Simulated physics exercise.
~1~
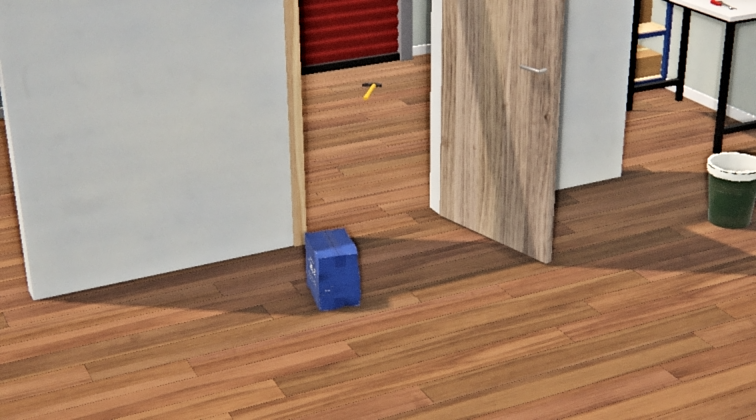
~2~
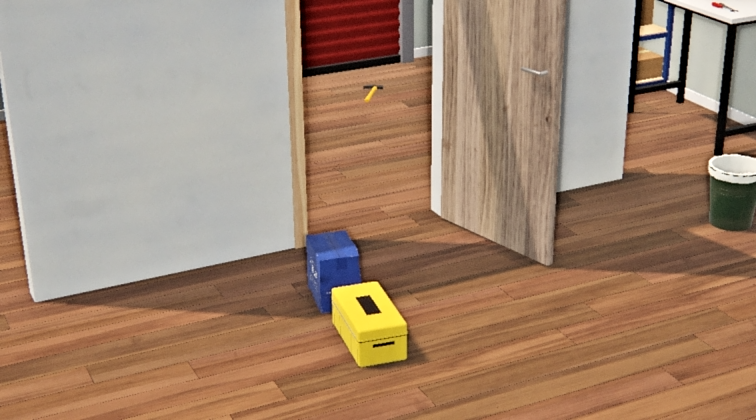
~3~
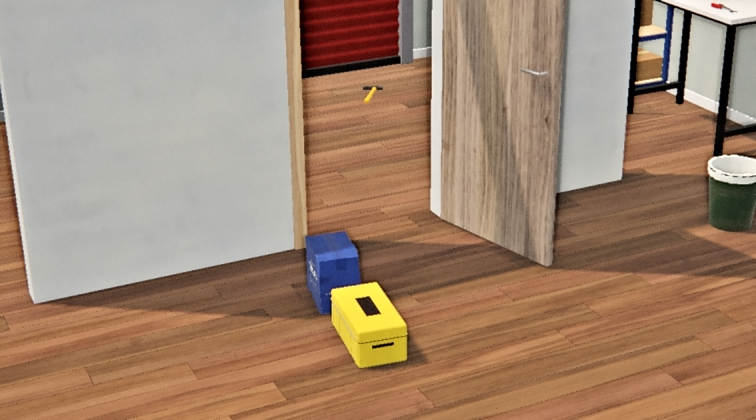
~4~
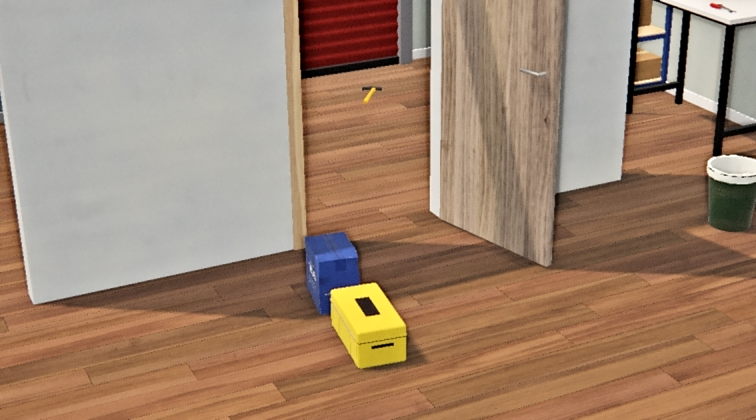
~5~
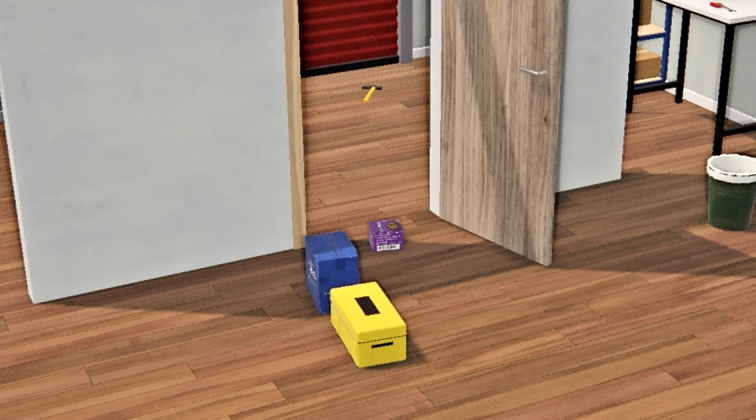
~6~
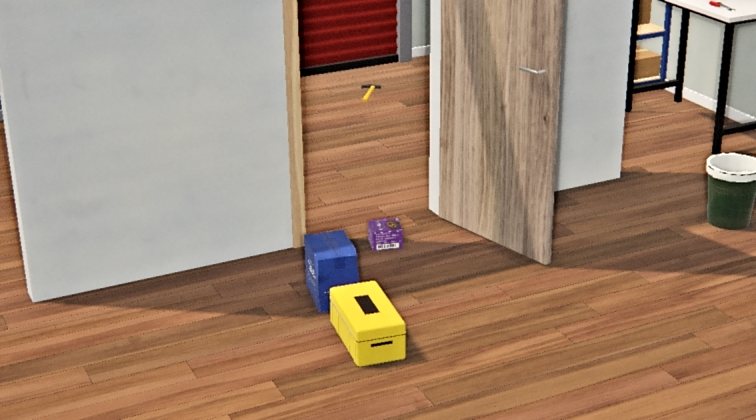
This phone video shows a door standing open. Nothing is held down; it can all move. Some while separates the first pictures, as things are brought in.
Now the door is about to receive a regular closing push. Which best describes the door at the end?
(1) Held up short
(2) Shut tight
Option 2: Shut tight.
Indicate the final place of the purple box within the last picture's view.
It winds up at roughly (334, 214).
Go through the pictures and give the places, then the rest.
The first picture shows door wide open and still; blue box (332, 269).
The second picture shows door wide open and still; blue box (334, 271); yellow toolbox (369, 323).
The third picture shows door wide open and still; blue box (333, 272); yellow toolbox (368, 324).
The fourth picture shows door wide open and still; blue box (333, 273); yellow toolbox (368, 325).
The fifth picture shows door wide open and still; blue box (332, 272); yellow toolbox (368, 324).
The sixth picture shows door wide open and still; purple box (385, 234); blue box (332, 271).
Then, 1.10 s later than the last frame, door at 49°.
Then, 1.50 s later than the last frame, door at 14°; purple box moved about its own width near (357, 227).
When it is over, door at 0°; moved from the start, purple box; the other 2 as before. End places, in pixels of the last picture, purple box near (334, 214).
